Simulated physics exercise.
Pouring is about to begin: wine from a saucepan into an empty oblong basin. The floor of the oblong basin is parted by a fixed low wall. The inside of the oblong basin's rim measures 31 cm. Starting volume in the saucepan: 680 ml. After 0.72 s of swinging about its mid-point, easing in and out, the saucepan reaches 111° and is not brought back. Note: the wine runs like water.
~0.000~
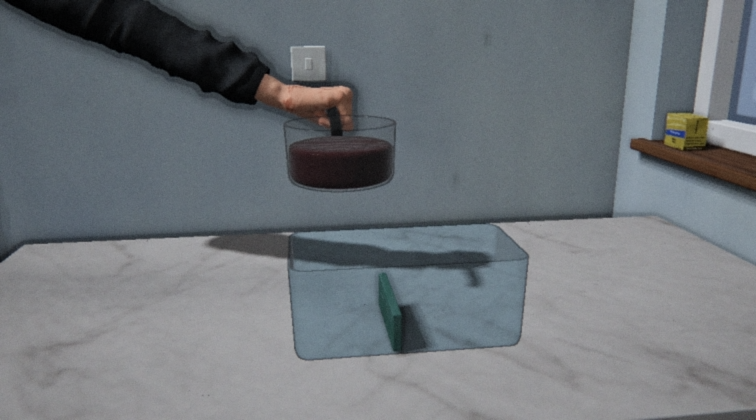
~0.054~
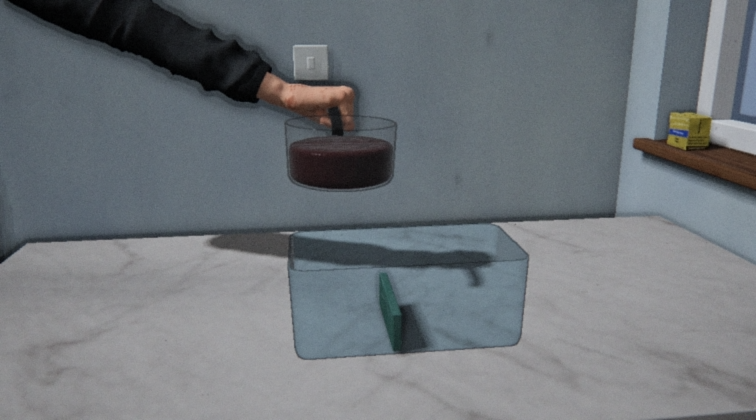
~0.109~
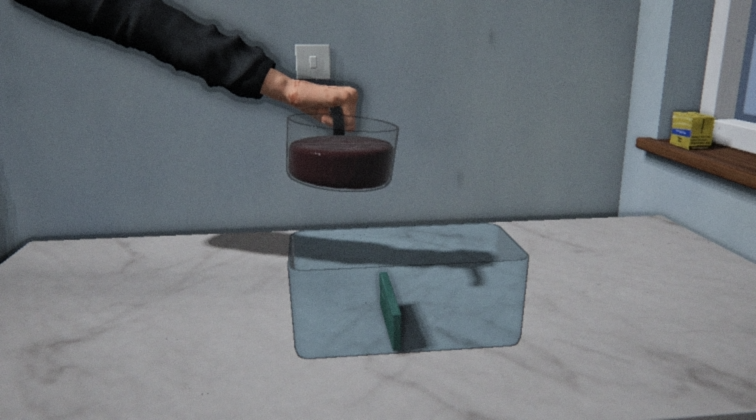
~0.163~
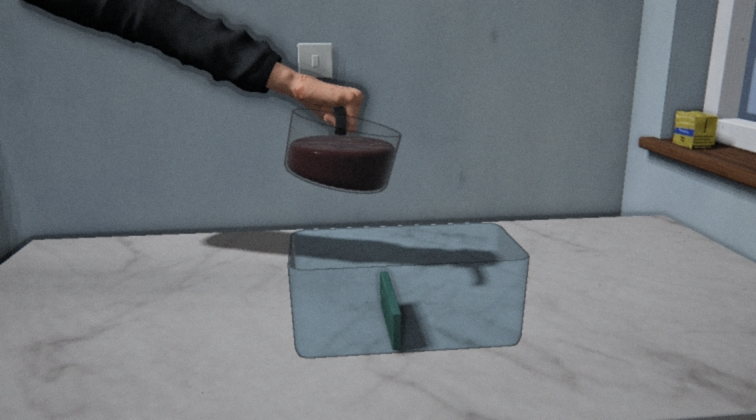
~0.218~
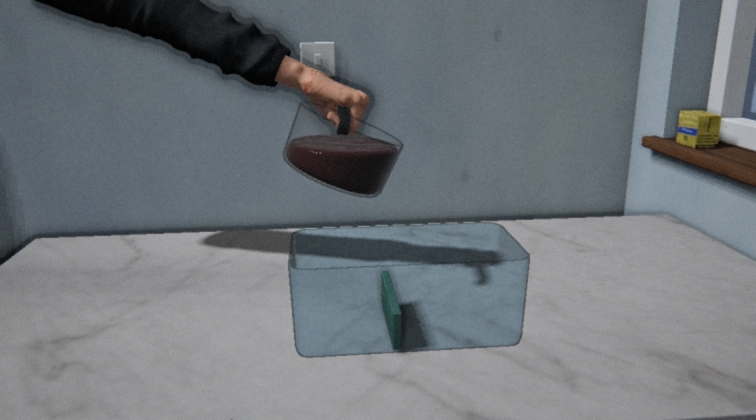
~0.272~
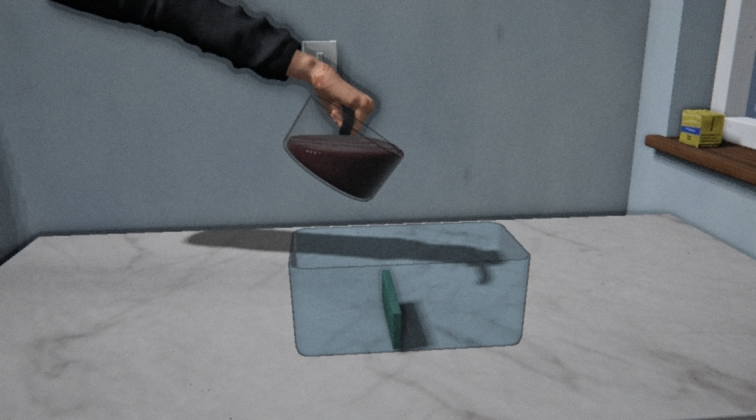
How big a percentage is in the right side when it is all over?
Roughly 94 per cent is in the right side.
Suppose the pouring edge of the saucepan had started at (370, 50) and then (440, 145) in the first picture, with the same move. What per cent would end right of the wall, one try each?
Try 1: Approx. 85 %; try 2: Approx. 95 %.
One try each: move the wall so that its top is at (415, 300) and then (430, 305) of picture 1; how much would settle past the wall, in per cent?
Result: 60 per cent, then 35 per cent.
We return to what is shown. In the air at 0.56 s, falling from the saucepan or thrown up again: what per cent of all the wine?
Around 40 in a hundred.
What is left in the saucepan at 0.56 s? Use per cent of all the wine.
Portion remaining: Approx. 28 per cent.
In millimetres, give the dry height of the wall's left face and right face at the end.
Near 52 mm for the left and near 28 mm for the right.
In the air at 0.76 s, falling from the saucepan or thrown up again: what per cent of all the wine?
About 7 % of the total.
Then, 0.56 s in, the tilt is 97° and 28 per cent is still to pour, 0 is left of the wall and 31 right of it.
Then, 0.76 s in, the tilt is 111° and 5 per cent is still to pour, 6 is left of the wall and 83 right of it.
Then, 0.98 s in, the tilt is 111° and 0 per cent is still to pour, 5 is left of the wall and 93 right of it.
Then, 1.22 s in, the tilt is 111° and 0 per cent is still to pour, 5 is left of the wall and 94 right of it.
Finally, 5 per cent lies left of the wall, 94 right of it and 1 outside.
